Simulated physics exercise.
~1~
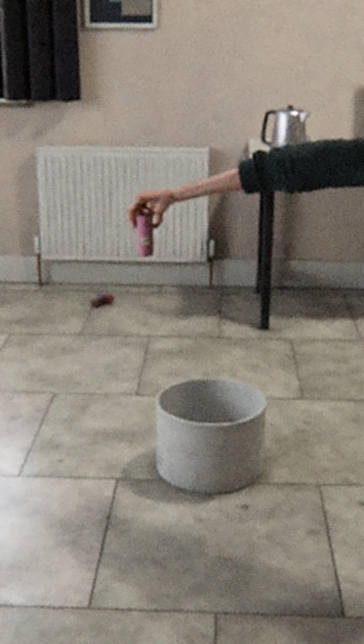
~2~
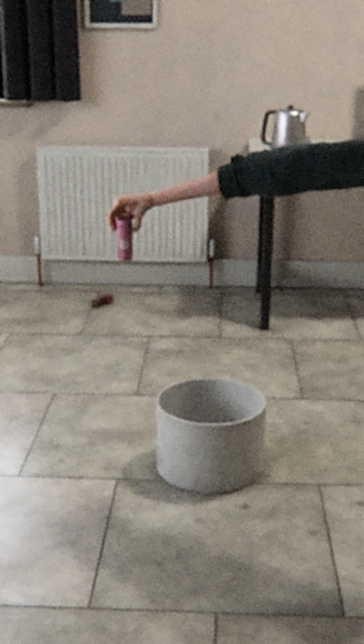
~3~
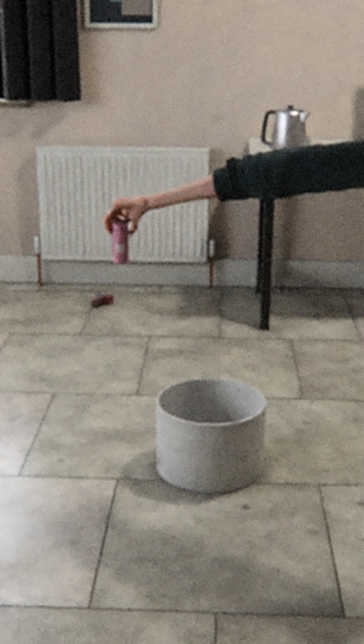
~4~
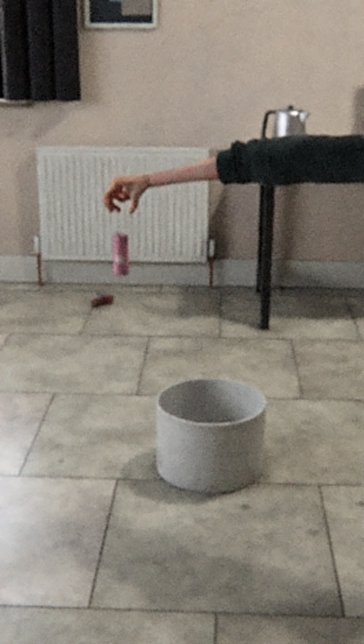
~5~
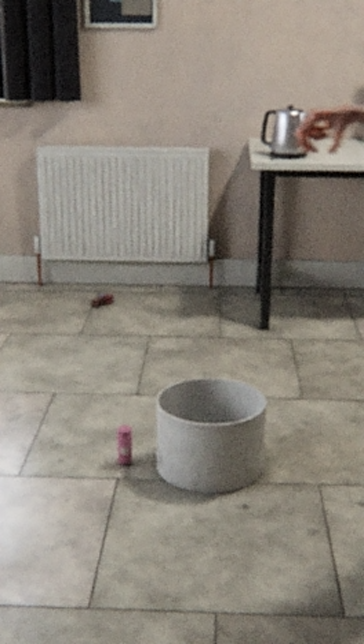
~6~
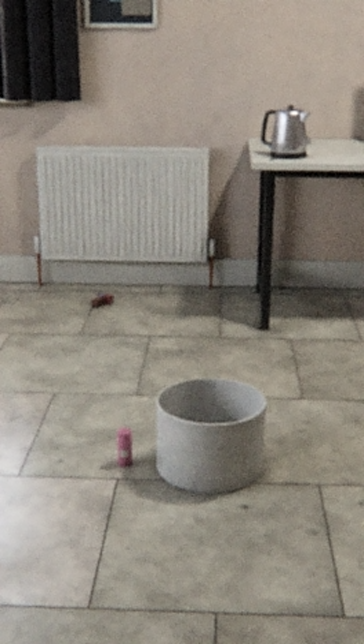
On a tiled floor, a hand drops a pink shaker that lands upright left of the bucket.
